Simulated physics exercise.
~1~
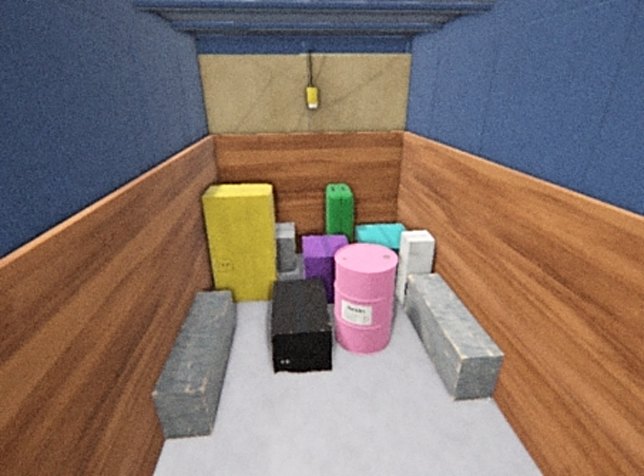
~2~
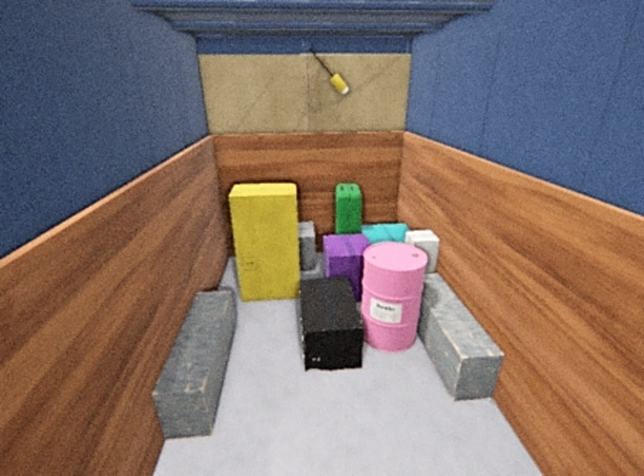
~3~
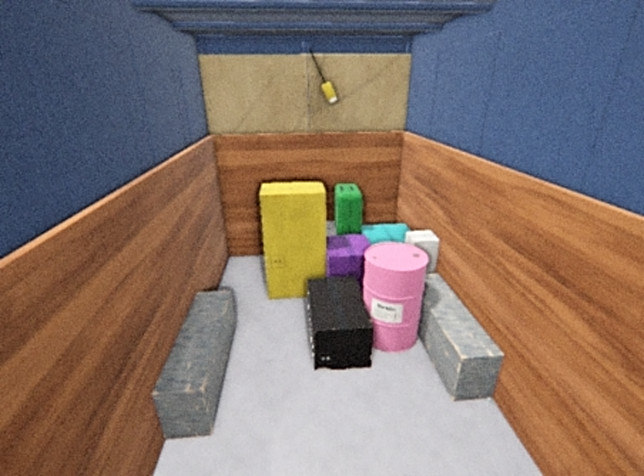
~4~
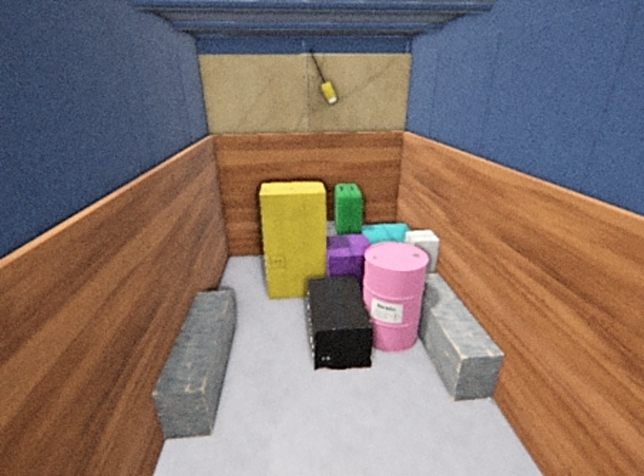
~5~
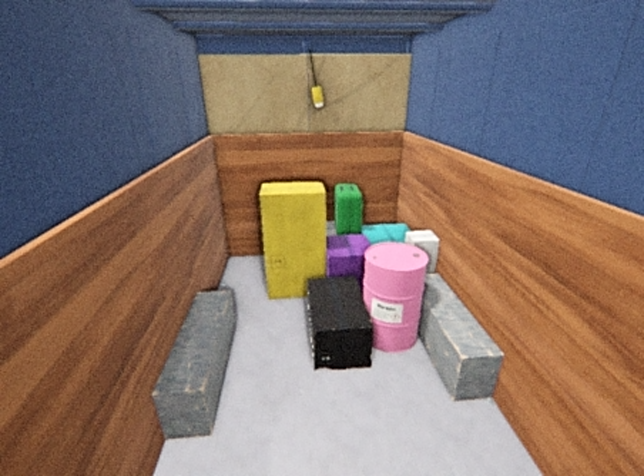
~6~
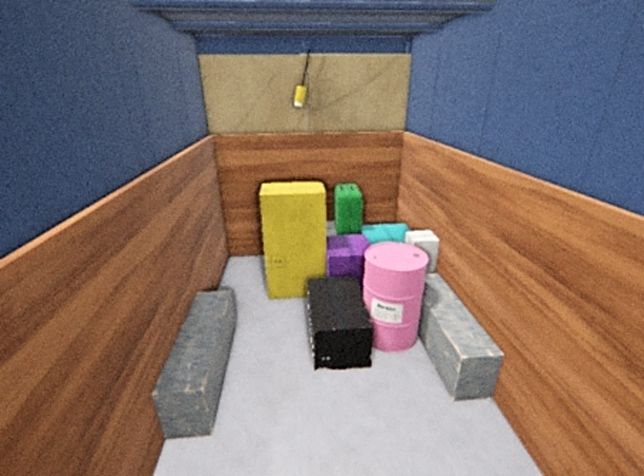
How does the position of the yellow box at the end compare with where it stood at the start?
At the start the yellow box stands near the left wall, and at the end it stands upright farther right, close to the middle of the van and in front of the grey box.
